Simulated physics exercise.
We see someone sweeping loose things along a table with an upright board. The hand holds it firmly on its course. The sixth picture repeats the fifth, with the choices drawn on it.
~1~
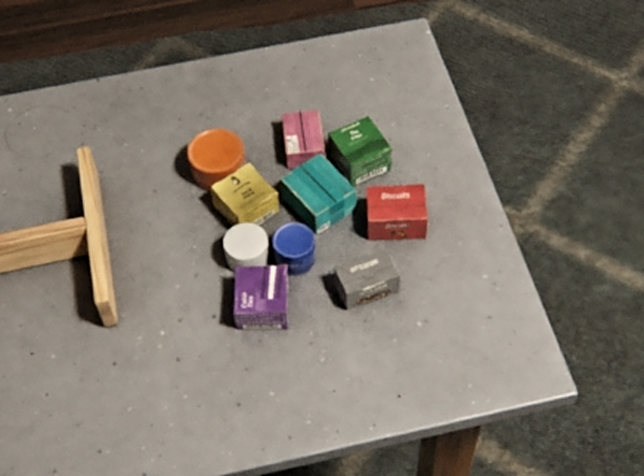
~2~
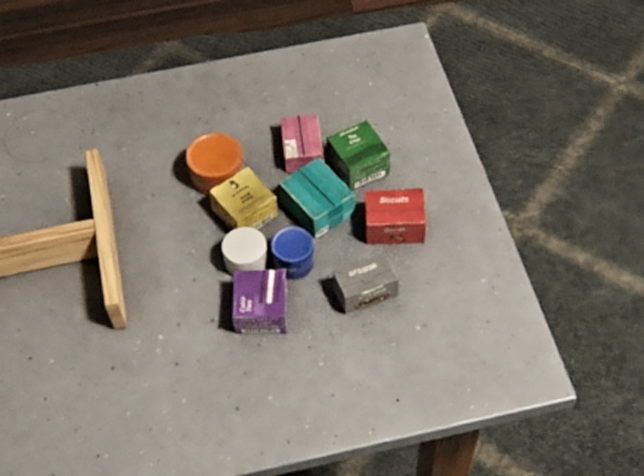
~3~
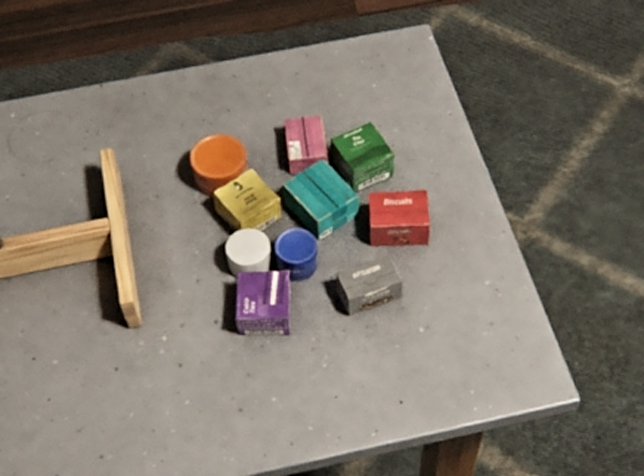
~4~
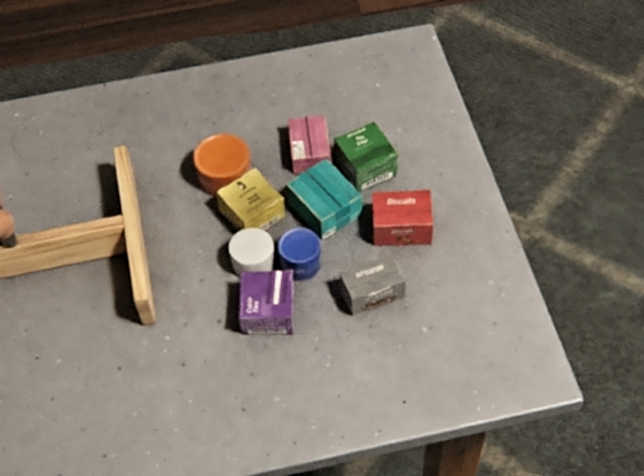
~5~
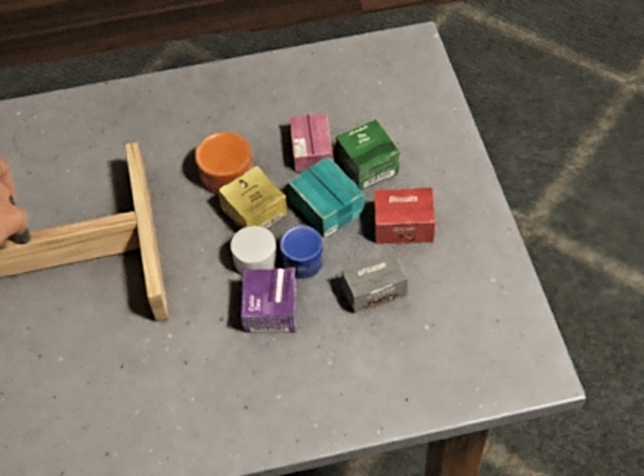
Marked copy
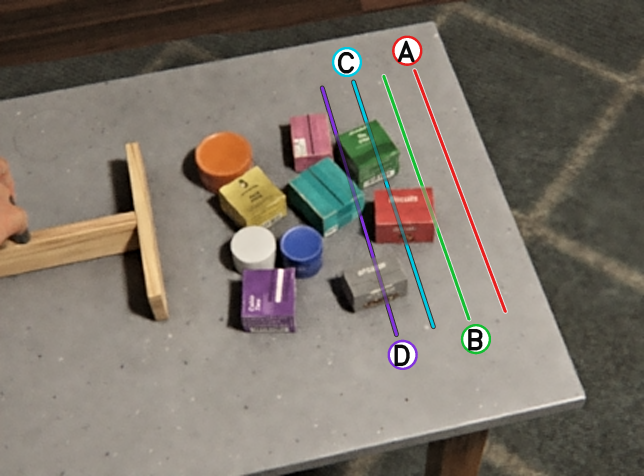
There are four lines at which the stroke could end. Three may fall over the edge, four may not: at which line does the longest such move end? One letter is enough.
B.
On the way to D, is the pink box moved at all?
Yes.
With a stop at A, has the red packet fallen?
Yes.
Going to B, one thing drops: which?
The green packet goes over.
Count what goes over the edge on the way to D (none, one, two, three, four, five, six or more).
The count is none.
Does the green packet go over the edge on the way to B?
Yes.
On the copy, A at (456, 181); B at (423, 187); C at (390, 194); D at (356, 201).
On B. First, board (244, 195); purple box (294, 301); orange tub (269, 154).
Then, board (344, 175); green packet (458, 137); red packet (469, 221).
Finally, board (419, 160); green packet over the edge; turquoise box (495, 165); one fallen.
By contrast, A drops four; C is within the limit but short; D is within the limit but short.
